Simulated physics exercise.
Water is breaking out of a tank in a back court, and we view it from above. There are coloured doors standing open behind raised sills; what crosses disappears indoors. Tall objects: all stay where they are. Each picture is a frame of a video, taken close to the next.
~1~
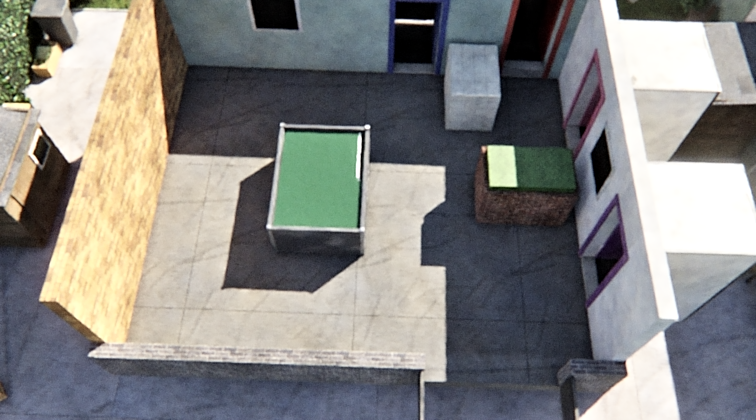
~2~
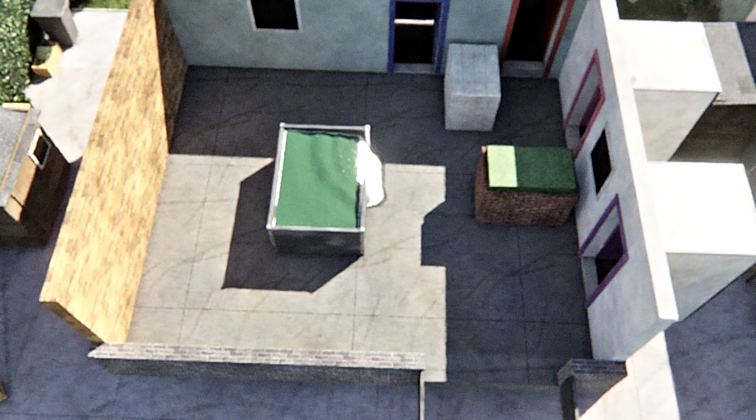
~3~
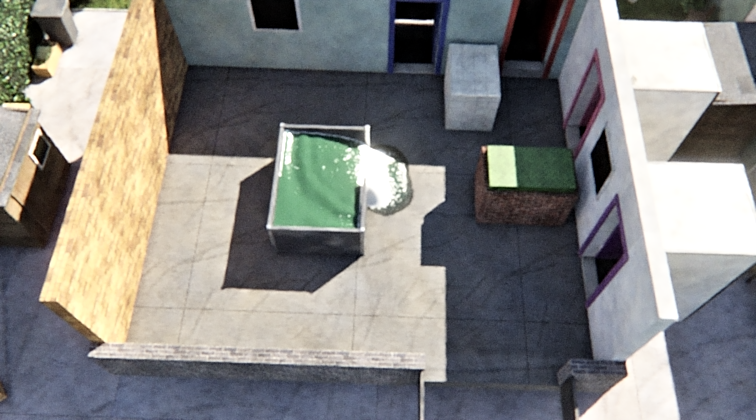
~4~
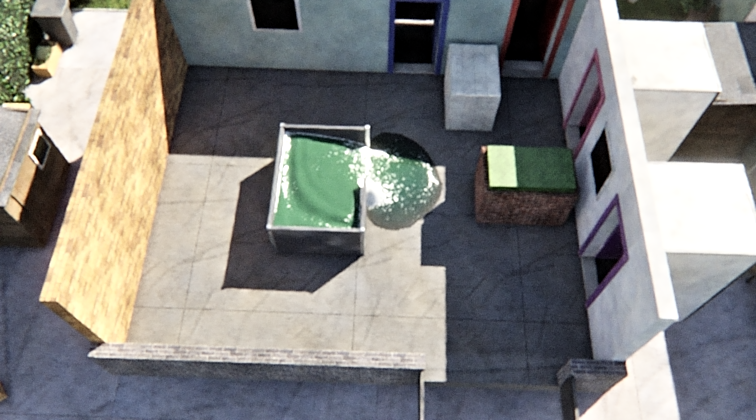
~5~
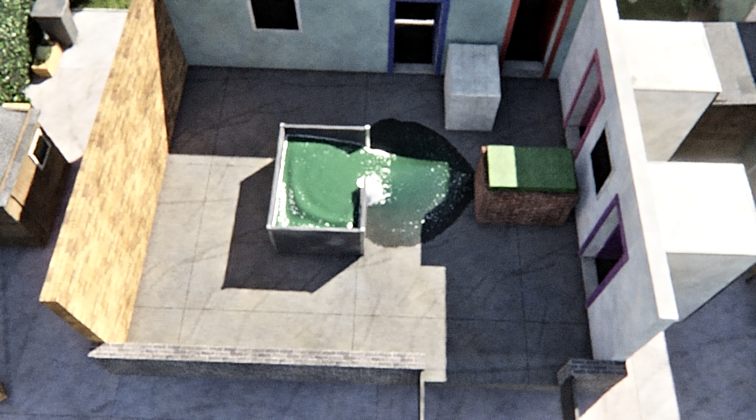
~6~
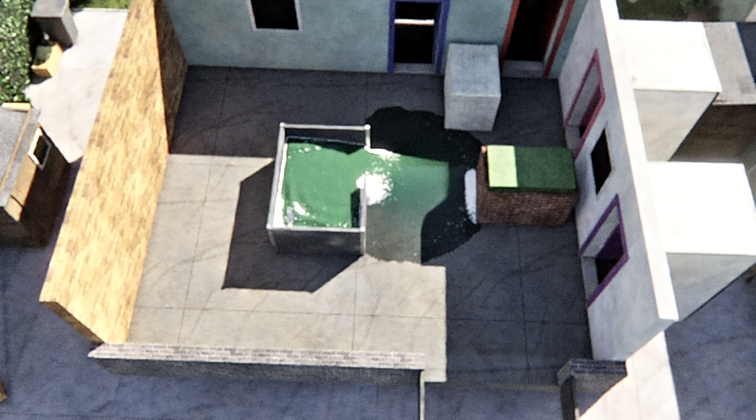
The footage shows an open tank of green water in a walled court seen from above, as water bursts from its right side, spreads rightward in a widening dark pool, and reaches the grass-topped brick block, splashing white against it.
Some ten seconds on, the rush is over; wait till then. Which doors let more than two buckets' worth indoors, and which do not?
The blue door lets more through; the purple door does not; the red door does not; the pink door lets more through.
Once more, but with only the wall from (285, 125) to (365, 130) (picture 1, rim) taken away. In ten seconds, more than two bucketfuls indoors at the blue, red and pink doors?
The blue door exceeds the mark; the red door falls short; the pink door falls short.
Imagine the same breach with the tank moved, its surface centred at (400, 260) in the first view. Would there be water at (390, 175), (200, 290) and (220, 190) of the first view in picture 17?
Check in sequence: Still parched, still parched, still parched.
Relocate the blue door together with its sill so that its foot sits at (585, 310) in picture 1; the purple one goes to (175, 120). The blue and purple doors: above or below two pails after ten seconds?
Result - blue runs over the limit, purple keeps within bounds.
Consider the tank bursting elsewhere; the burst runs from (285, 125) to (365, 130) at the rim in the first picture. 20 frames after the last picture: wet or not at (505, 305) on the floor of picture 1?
Answer: Not flooded.
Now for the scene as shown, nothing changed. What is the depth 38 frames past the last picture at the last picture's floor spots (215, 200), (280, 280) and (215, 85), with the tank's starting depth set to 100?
About 0, 0, 0 %.
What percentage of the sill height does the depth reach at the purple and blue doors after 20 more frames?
100 and 180 %, in that order.
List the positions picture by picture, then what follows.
The open tank at (321, 178) is whole and still, in the first frame.
The front is at (376, 204), out from the gap at (365, 171), in the second frame.
The front is at (404, 202), out from the gap at (365, 172), in the third frame.
Water pours out at (365, 173) and has run to (435, 195), in the fourth frame.
Water pours out at (365, 173) and has run to (471, 175), in the fifth frame.
The front is at a hidden place, out from the gap at (365, 173), in the sixth frame.
A moment on, water covers 25 % of the floor; the blue door not reached, the purple door not reached, the red door not reached, the pink door under two buckets in.
Next, water covers 35 % of the floor; the blue door over two buckets in, the purple door wet at the sill, nothing in, the red door wet at the sill, nothing in, the pink door over two buckets in.
Then, water covers 45 % of the floor; the blue door far over two buckets in, the purple door wet at the sill, nothing in, the red door wet at the sill, nothing in, the pink door far over two buckets in.
Later, water covers 50 % of the floor; the blue door far over two buckets in, the purple door under two buckets in, the red door wet at the sill, nothing in, the pink door far over two buckets in.
In the end, water covers 65 % of the floor; the blue door far over two buckets in, the purple door under two buckets in, the red door wet at the sill, nothing in, the pink door far over two buckets in.
